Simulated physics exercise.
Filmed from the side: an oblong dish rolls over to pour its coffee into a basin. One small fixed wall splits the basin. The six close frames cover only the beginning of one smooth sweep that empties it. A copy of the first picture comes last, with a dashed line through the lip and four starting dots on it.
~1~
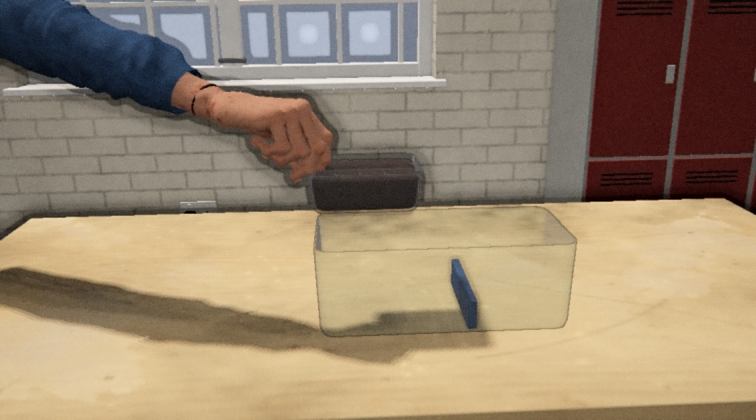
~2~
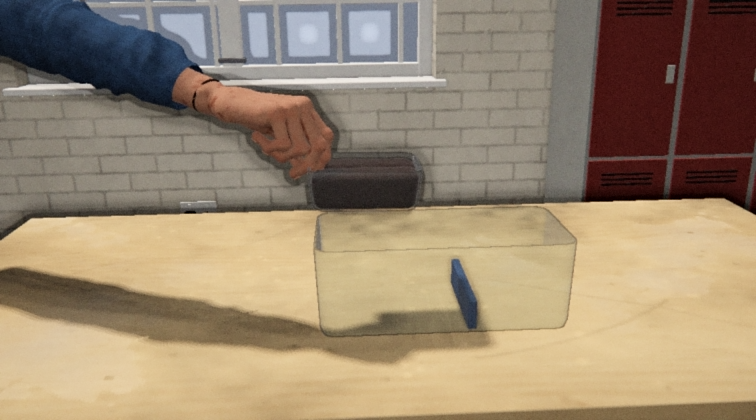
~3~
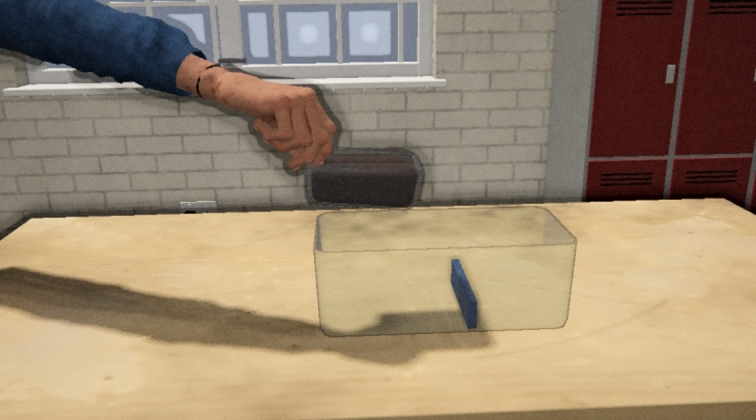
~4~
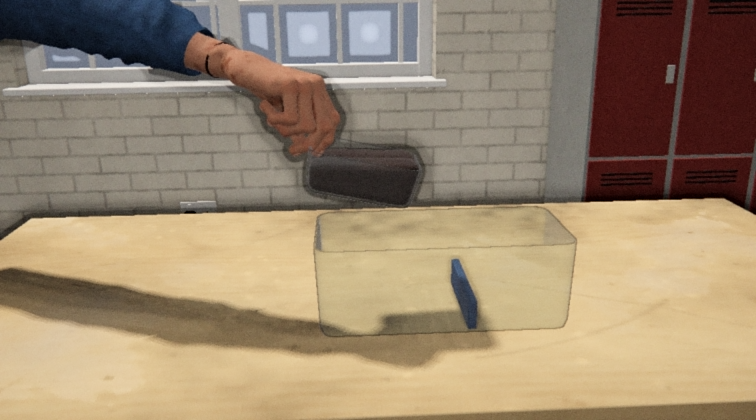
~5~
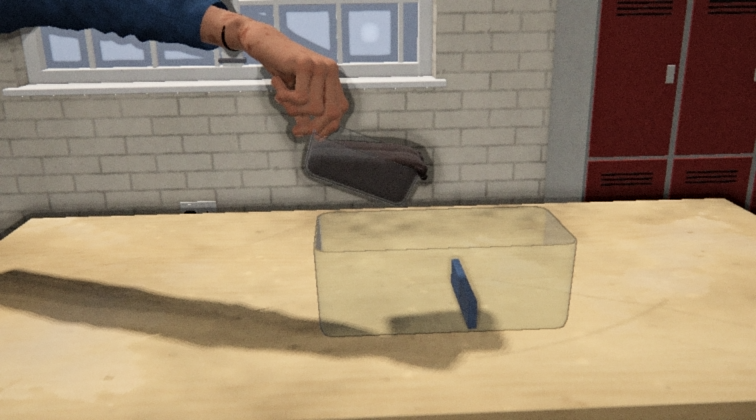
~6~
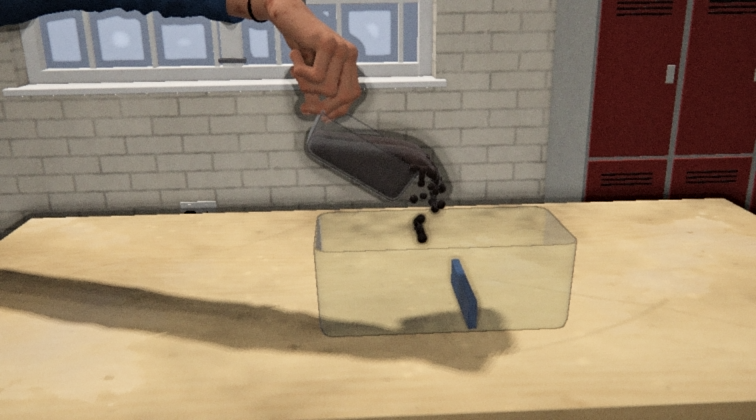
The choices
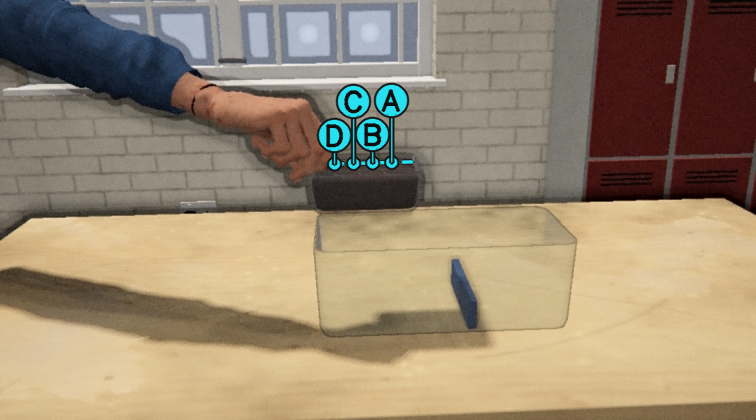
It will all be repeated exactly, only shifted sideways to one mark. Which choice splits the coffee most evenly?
Dot A does it best.
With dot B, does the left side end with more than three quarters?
Yes, it does.
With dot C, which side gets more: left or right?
More ends on the left.
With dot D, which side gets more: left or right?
The left side.
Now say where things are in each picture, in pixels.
Upright, lip at (417, 161); basin from (320, 334) to (566, 325); top of the wall at (463, 278); nothing has left yet.
Upright, lip at (417, 161); nothing has left yet.
Tipped about 6°, lip at (417, 161); nothing has left yet.
Tipped about 13°, lip at (417, 161); coffee is over the lip, down to (417, 161).
Tipped about 22°, lip at (417, 161); coffee is over the lip, down to (421, 172).
Tipped about 33°, lip at (417, 161); coffee is over the lip, down to (418, 227).
On the marked copy, A at (391, 162); B at (372, 162); C at (353, 163); D at (334, 163).
With A, about 46 % ends left of the wall and 54 % right of it.
With B, about 87 % ends left of the wall and 12 % right of it.
With C, about 92 % ends left of the wall and 8 % right of it.
With D, about 91 % ends left of the wall and 8 % right of it.
